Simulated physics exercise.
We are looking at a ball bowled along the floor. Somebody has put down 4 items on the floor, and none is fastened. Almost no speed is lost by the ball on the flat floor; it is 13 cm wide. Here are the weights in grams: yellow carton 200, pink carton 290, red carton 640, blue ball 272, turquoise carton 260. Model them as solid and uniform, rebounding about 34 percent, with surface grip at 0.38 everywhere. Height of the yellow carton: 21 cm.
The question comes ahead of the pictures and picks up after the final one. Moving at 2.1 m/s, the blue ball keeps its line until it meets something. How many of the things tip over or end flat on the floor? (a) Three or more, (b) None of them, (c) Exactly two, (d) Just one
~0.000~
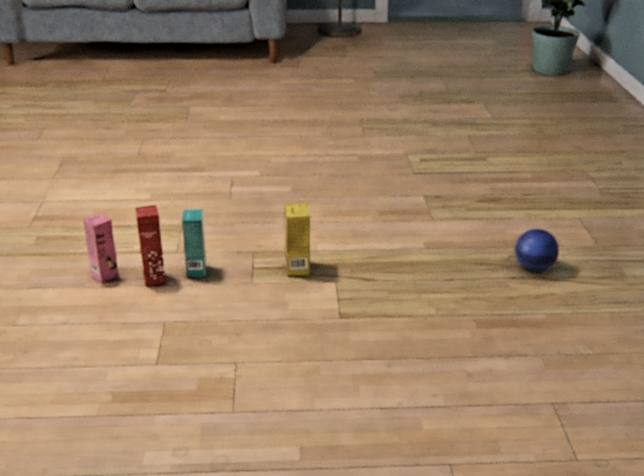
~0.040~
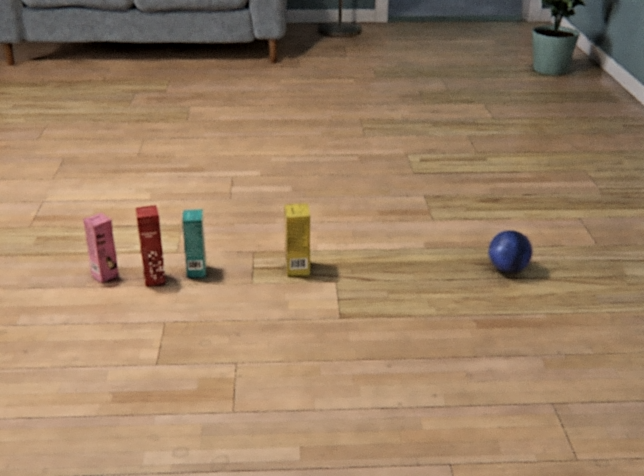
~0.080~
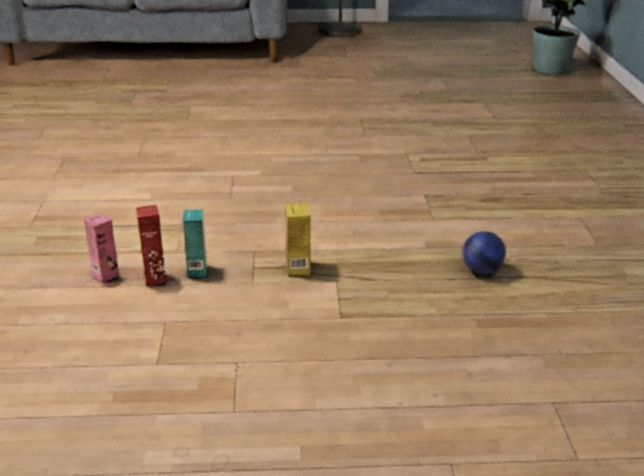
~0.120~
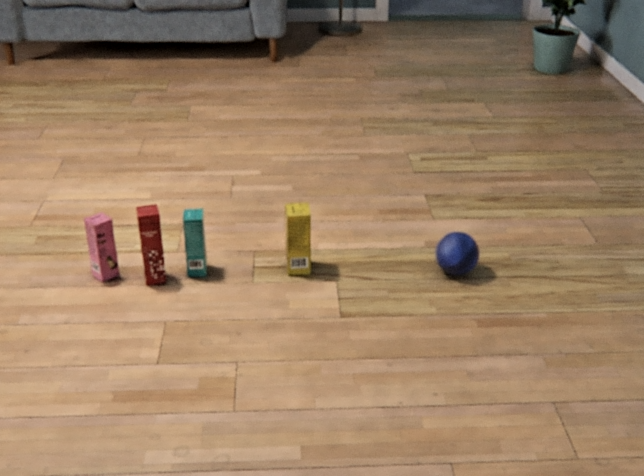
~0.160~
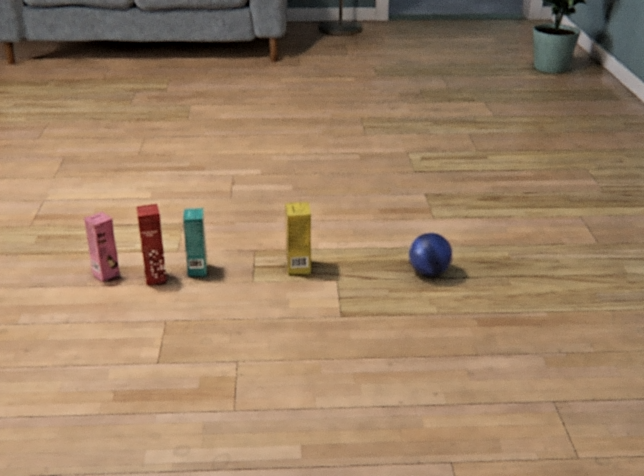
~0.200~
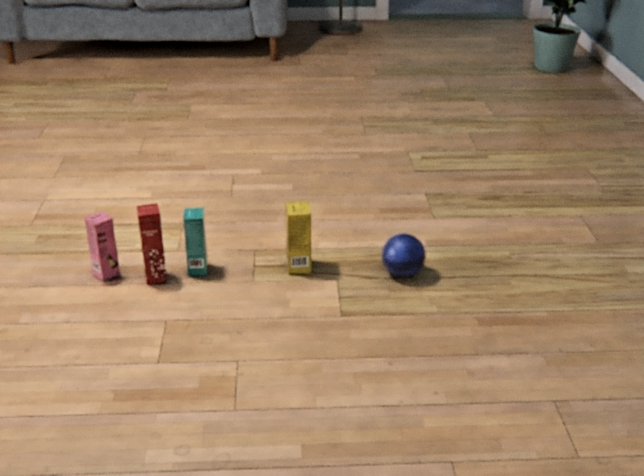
Just one (d).
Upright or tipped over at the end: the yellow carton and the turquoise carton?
In the last frame the yellow carton does not stay up and the turquoise carton remains up.
By 0.60 s, ball 100 cm along; blue ball near (214, 293); yellow carton tilted 72° near (228, 227).
By 1.00 s, ball 150 cm along; blue ball near (27, 346); yellow carton on its side near (213, 230).
When it is over (1.5 s), lying over on the floor, yellow carton; the other 3 within 8 cm of the start. End places, in pixels of the last picture, yellow carton near (213, 230), pink carton near (103, 247).
